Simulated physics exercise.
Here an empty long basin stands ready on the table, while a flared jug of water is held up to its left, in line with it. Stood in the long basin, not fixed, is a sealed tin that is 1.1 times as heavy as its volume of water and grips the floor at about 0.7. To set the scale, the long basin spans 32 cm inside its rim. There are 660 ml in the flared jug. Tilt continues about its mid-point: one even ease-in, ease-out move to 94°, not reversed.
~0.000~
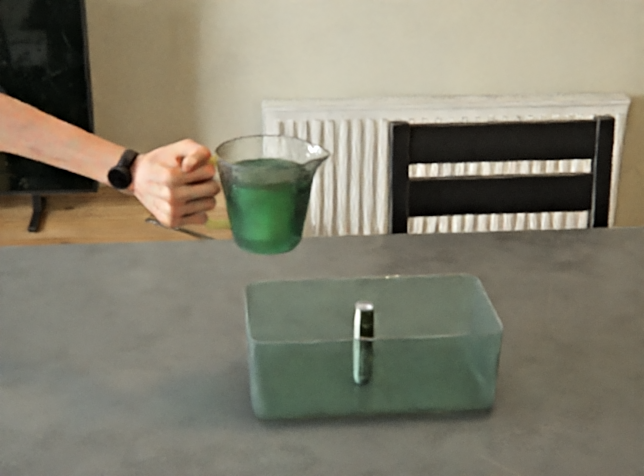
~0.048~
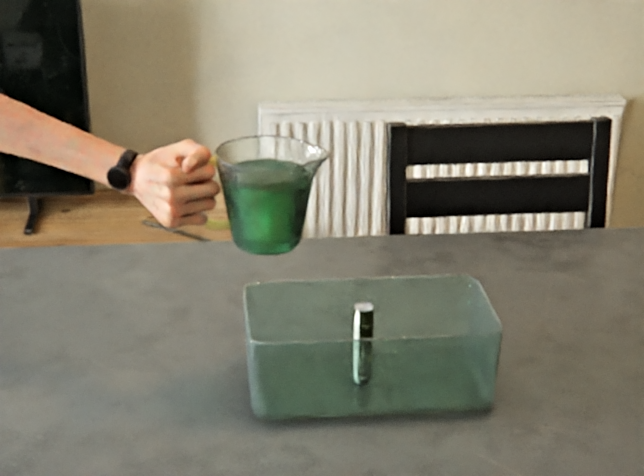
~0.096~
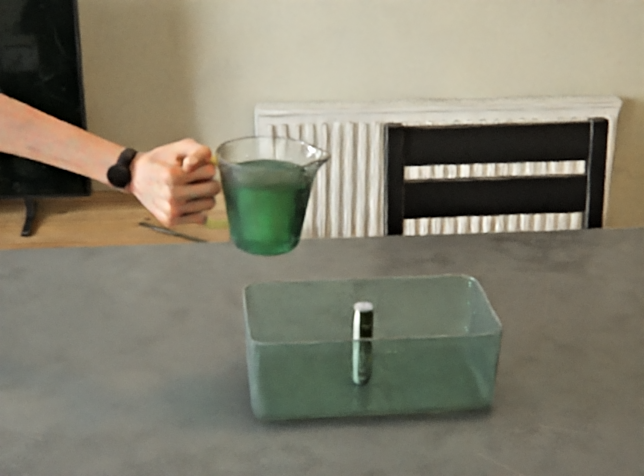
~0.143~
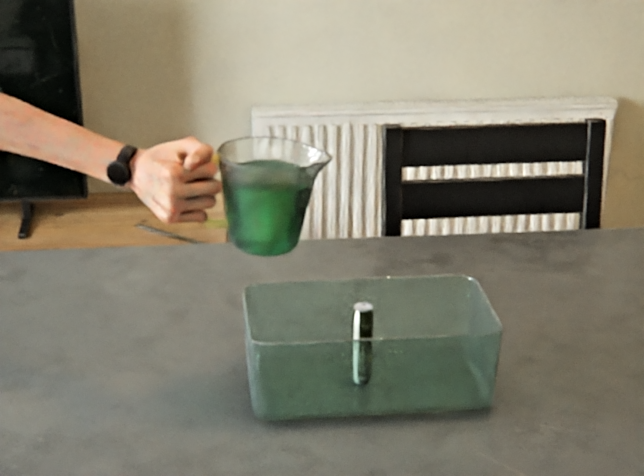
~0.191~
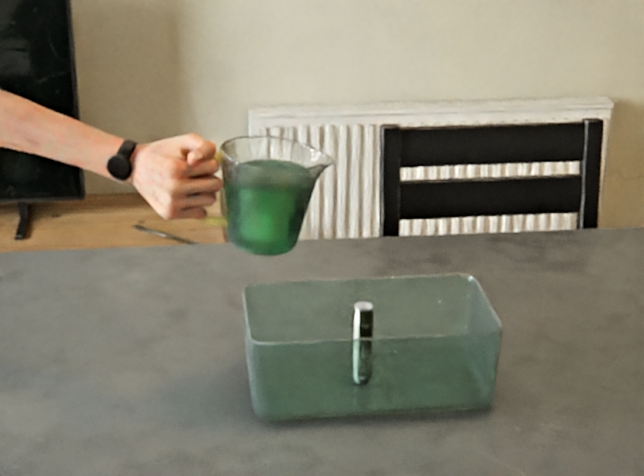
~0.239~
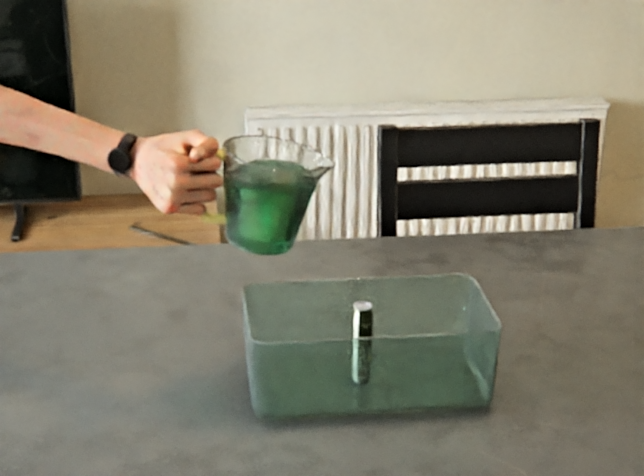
At first, a hand wearing a dark watch holds a flared jug of green liquid upright above and to the left of a long basin on the table, with a small tin standing inside the basin. Then the hand slowly tilts the jug slightly to the right, while the basin and tin stay still.
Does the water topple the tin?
It tips.
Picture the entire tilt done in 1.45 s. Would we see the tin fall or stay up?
It tumbles over, then.
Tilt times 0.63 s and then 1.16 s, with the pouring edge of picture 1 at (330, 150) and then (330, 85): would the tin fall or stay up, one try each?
First it tips over; then it stays on its base.
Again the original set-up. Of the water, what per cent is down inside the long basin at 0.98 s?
I reckon close to 46 per cent.
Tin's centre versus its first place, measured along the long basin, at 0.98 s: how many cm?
I'd put it at around 0 centimetres.
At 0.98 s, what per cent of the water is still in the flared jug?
Near 32 percent, more or less.
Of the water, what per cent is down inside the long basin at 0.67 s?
Roughly 1 per cent.
Then, 0.67 s in, the tilt is 58° and 85 per cent is still to pour; the tin stands where it began.
Then, 0.98 s in, the tilt is 88° and 31 per cent is still to pour; the tin stands where it began.
Then, 1.30 s in, the tilt is 94° and 3 per cent is still to pour; the tin leans 10°.
Then, 1.66 s in, the tilt is 94° and 0 per cent is still to pour; the tin lies on its side.
Finally, the tin lies on its side.
